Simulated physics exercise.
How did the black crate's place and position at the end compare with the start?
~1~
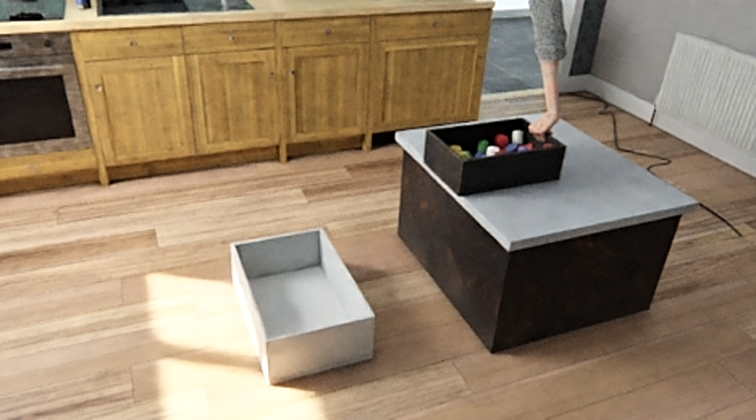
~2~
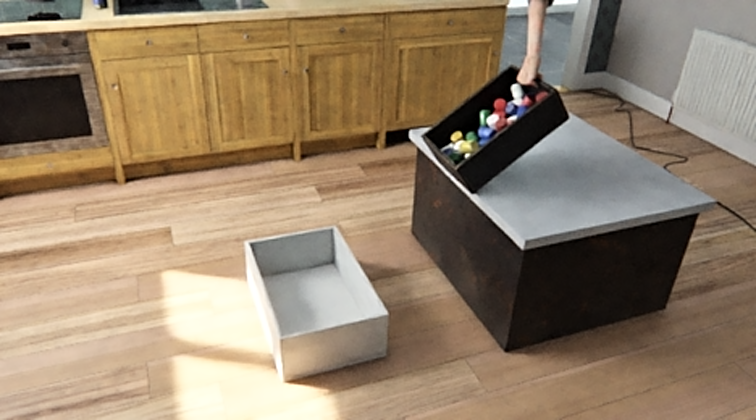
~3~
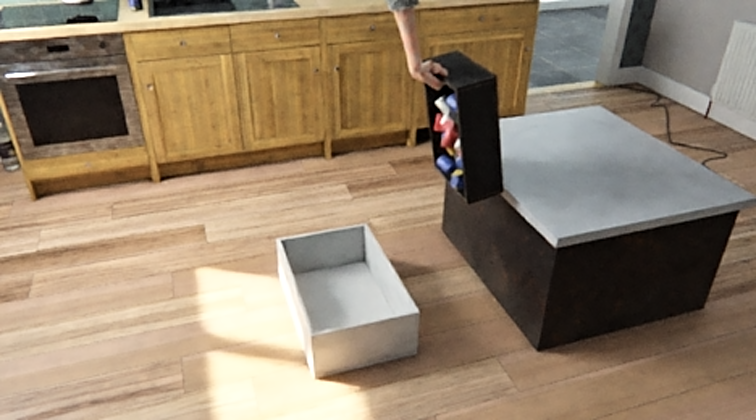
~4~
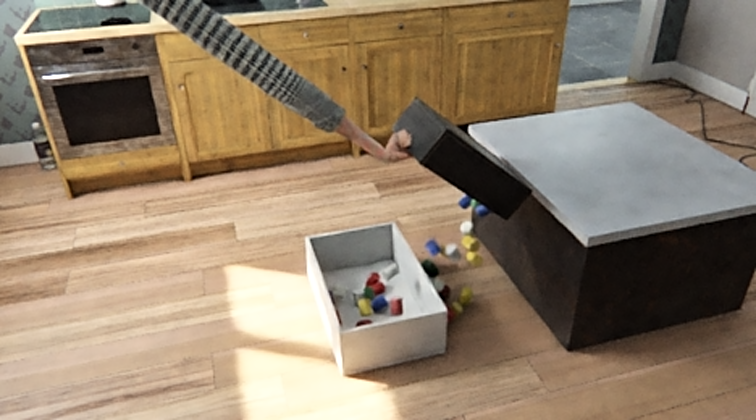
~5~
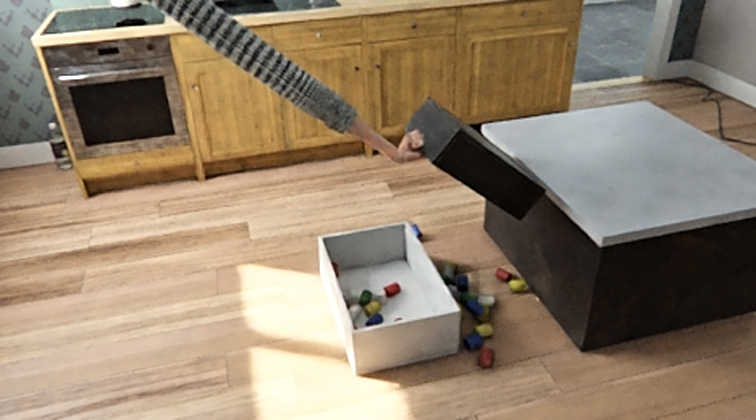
At the start it sat upright on top of the bench, but by the end it was tipped well over at the bench's left edge, with a hand holding it there.
